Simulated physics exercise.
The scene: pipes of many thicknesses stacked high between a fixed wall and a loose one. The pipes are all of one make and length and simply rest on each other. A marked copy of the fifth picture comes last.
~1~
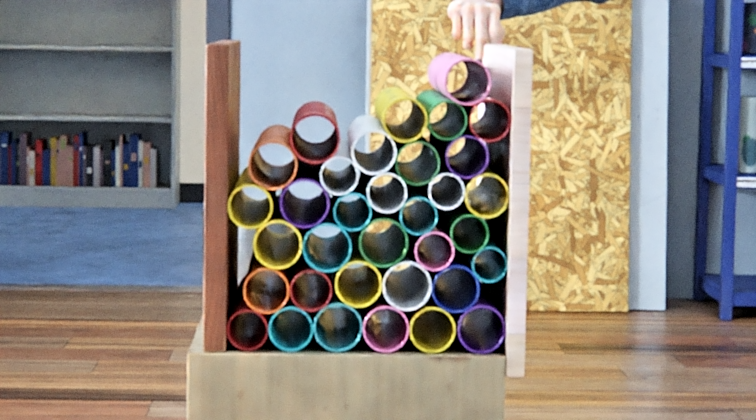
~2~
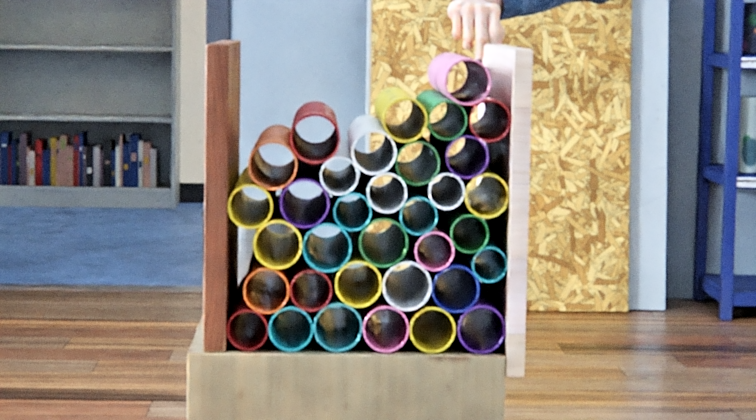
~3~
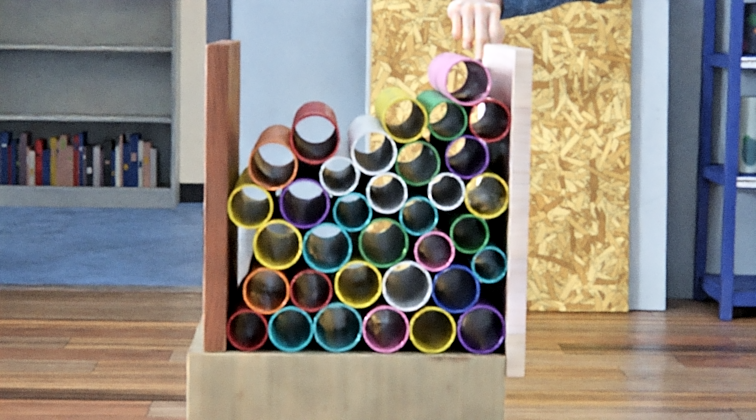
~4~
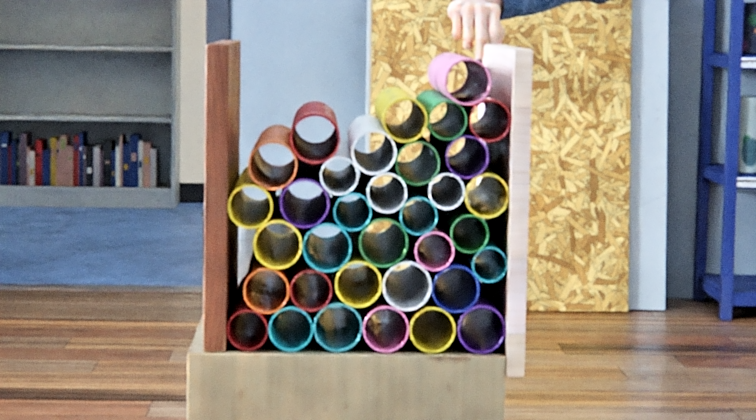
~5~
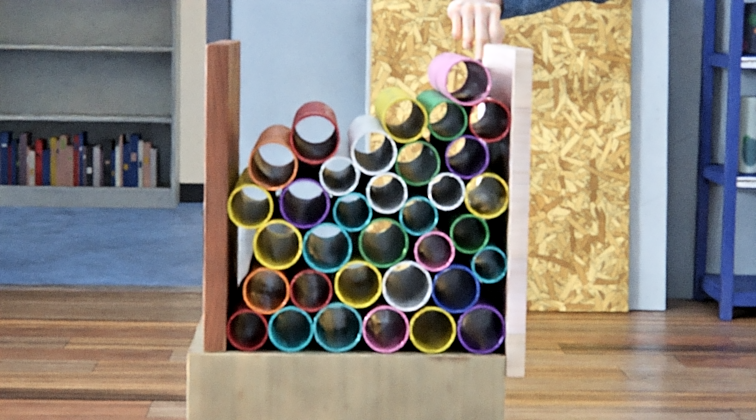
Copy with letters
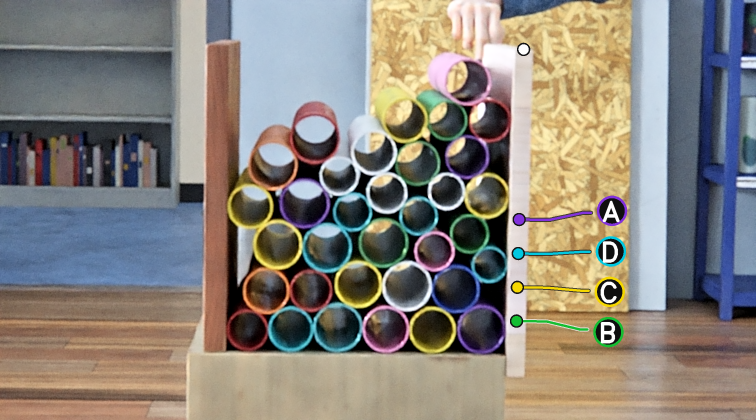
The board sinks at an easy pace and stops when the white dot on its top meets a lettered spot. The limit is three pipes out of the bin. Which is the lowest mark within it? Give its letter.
At most to A.
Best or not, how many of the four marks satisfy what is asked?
One of them.
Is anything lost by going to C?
At C: Yes.
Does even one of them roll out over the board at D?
Yes, at D.
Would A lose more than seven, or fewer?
At A, fewer than seven.
On the copy, A at (519, 220); B at (516, 321); C at (517, 287); D at (518, 253); the white dot at (523, 50).
On A. First, top of the board (511, 124).
Then, top of the board (509, 209).
Finally, top of the board (509, 219), two out over the board.
By contrast, B more than three out over the board; C more than three out over the board; D more than three out over the board.
